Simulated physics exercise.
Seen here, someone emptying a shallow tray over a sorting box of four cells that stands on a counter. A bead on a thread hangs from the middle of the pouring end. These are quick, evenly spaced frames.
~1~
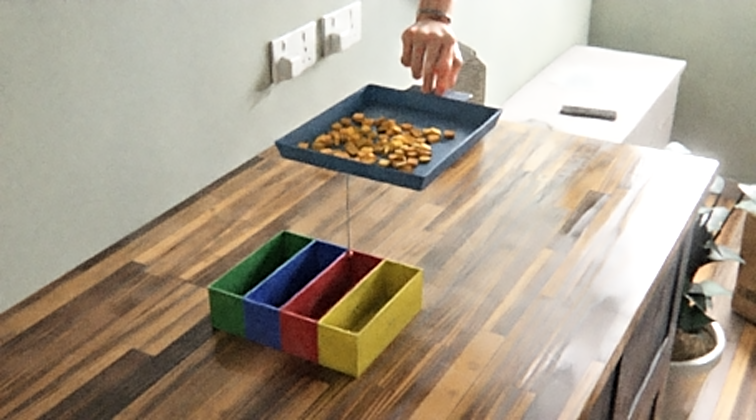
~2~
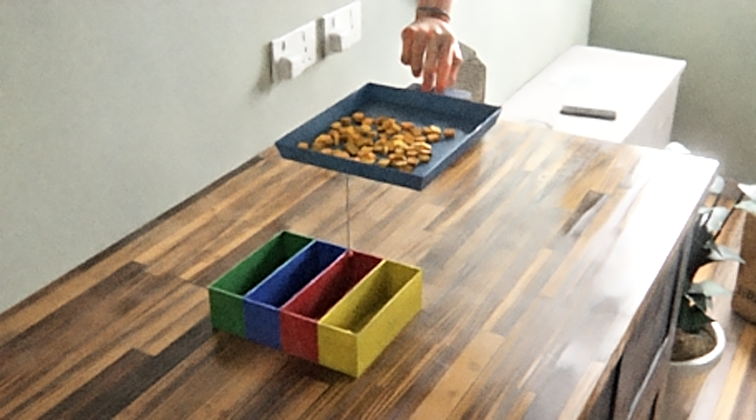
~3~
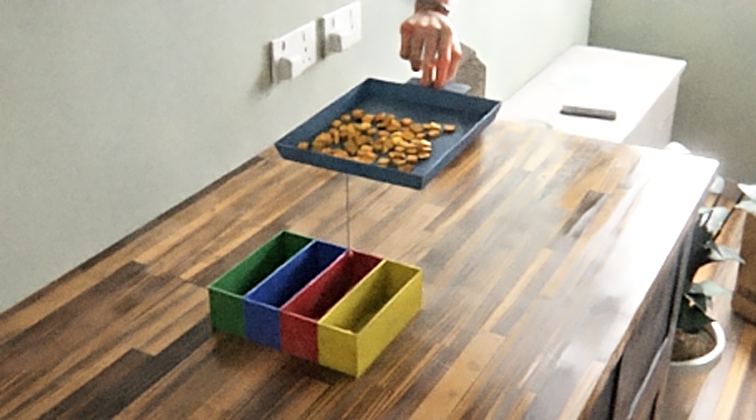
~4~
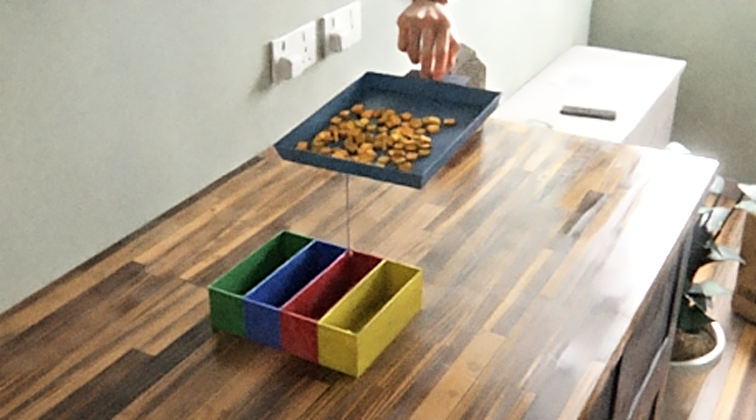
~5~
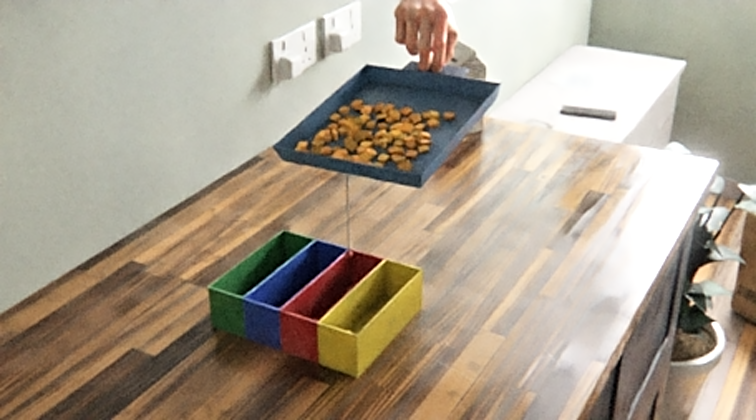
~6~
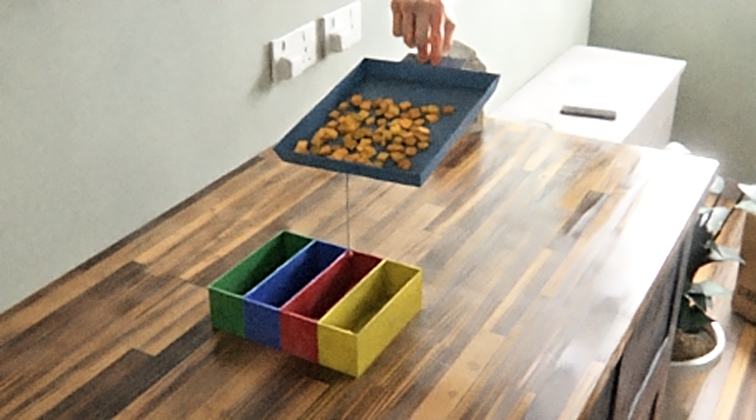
A hand gradually raises the back of a blue tray of small crackers above four coloured cells.
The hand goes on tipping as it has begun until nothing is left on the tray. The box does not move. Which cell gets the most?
The green cell gets the most.
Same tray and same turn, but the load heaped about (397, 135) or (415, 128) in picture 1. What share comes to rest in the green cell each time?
About 30 and 40 per cent.
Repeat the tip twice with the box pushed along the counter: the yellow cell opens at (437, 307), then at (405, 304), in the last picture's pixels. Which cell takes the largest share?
The first try: Green. The second: The green one.
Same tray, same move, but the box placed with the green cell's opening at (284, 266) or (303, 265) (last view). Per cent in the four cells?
The first gives 80 %, the second 70 %.
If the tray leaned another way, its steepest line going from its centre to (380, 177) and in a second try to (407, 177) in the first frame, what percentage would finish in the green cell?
About 0 and 0 per cent.
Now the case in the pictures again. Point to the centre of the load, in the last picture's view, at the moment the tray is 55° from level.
Close to (337, 137).
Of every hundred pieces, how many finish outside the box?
Close to 0 per cent.
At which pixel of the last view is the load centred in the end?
Near (274, 300).
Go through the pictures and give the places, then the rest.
In the first picture, corners of the pouring end near (282, 141) and (421, 173), level; middle of the load near (381, 143), small crackers; bead on its thread near (349, 255); green cell near (227, 308); blue cell near (263, 320); red cell near (300, 333); yellow cell near (338, 346).
In the second picture, corners of the pouring end near (282, 141) and (421, 173), level; middle of the load near (381, 142).
In the third picture, corners of the pouring end near (281, 142) and (420, 173), tipped barely, lowest at the left corner; middle of the load near (381, 140).
In the fourth picture, corners of the pouring end near (280, 143) and (419, 172), tipped a little, lowest at the left corner; middle of the load near (381, 137).
In the fifth picture, corners of the pouring end near (280, 145) and (419, 172), tipped a little, lowest at the left corner; middle of the load near (380, 134).
In the sixth picture, corners of the pouring end near (279, 146) and (418, 171), tipped a little, lowest at the left corner; middle of the load near (380, 131); green cell near (227, 308); blue cell near (263, 320); red cell near (300, 333); yellow cell near (338, 346).
Shortly afterwards, tray tipped steeply; the whole lot on the tray.
Next, tray tipped right over; the bulk on the tray; only a few in the blue cell; only a few in the red cell; only a few in the green cell; near a quarter falling or outside the box.
Some moments later, tray tipped past a quarter turn; near half in the green cell; near a third in the blue cell; a little in the red cell; only a few in the yellow cell; only a few falling or outside the box.
In the end, tray tipped past a quarter turn; near half in the green cell; near a third in the blue cell; a little in the red cell; only a few in the yellow cell; only a few outside the box.
